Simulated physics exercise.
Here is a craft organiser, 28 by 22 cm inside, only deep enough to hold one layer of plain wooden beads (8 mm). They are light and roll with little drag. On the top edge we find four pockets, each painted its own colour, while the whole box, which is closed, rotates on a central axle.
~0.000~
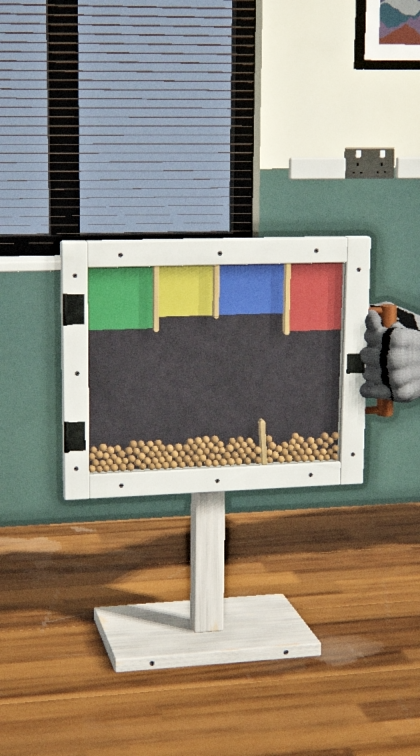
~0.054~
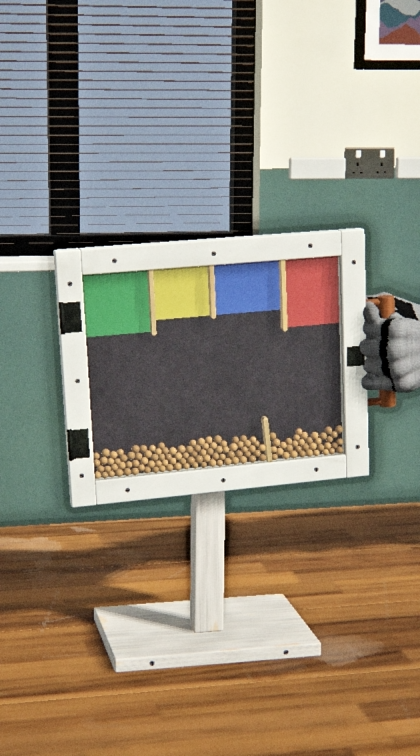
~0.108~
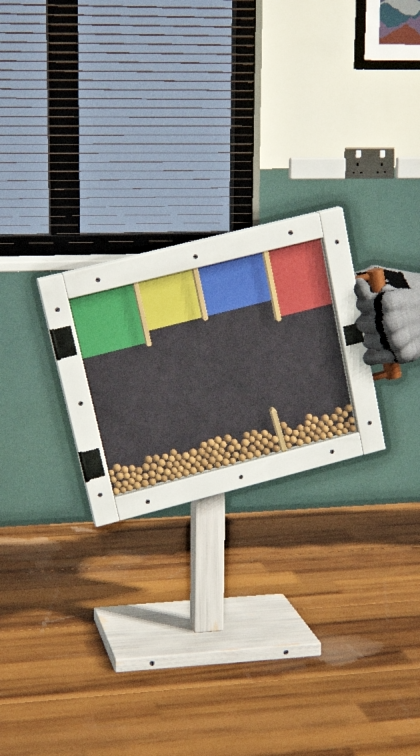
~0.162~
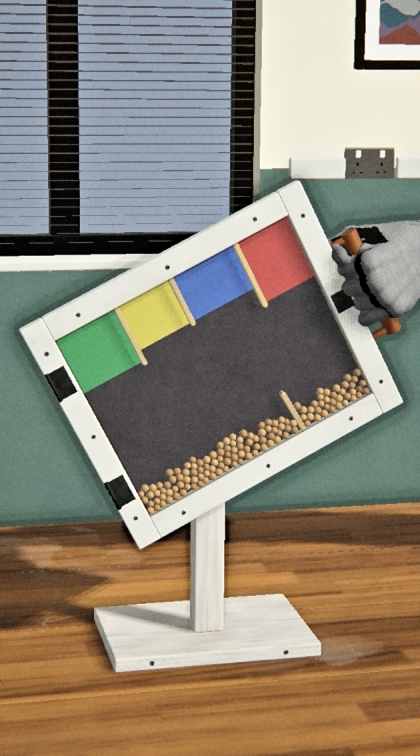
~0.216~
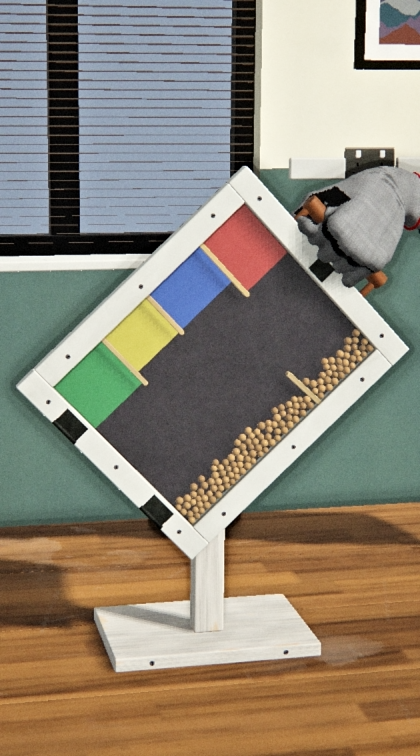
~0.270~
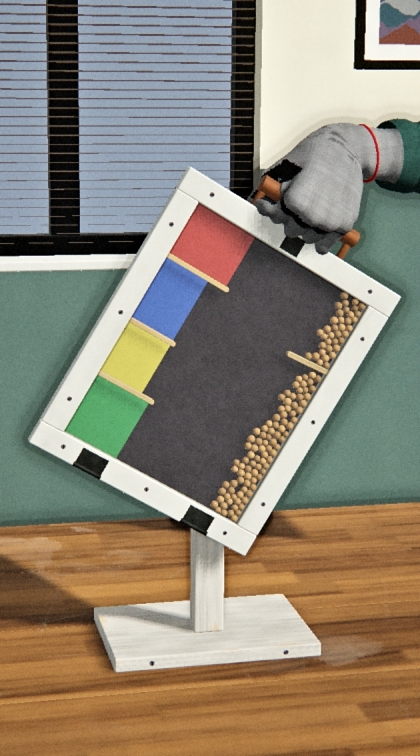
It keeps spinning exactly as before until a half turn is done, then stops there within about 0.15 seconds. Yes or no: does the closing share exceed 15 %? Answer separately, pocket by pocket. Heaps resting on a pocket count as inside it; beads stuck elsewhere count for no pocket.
Yellow pocket: No. Red pocket: Yes. Blue pocket: No. Green pocket: Yes.
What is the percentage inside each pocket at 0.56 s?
Yellow pocket: 0; red pocket: 0; blue pocket: 0; green pocket: 25.
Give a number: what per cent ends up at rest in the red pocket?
About 20 in a hundred end up there.
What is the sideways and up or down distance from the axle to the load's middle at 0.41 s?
The middle sits some 9 centimetres right and 2 centimetres below the axle.
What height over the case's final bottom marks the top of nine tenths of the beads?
Roughly 7 cm.
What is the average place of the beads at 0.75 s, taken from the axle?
5 cm right, 7 cm below.
By 0.41 s it has turned 100°, the beads' middle is 9 cm right of and 2 cm below the axle; inside pockets, nothing yet.
By 0.56 s it has turned 145°, the beads' middle is 6 cm right of and 2 cm below the axle; inside pockets, green 25 %.
By 0.75 s it has turned 180°, the beads' middle is 5 cm right of and 7 cm below the axle; inside pockets, red 20 %, blue 5 %, green 55 %.
All still by 1.6 s, yellow 0 %, red 20 %, blue 5 %, green 70 %.
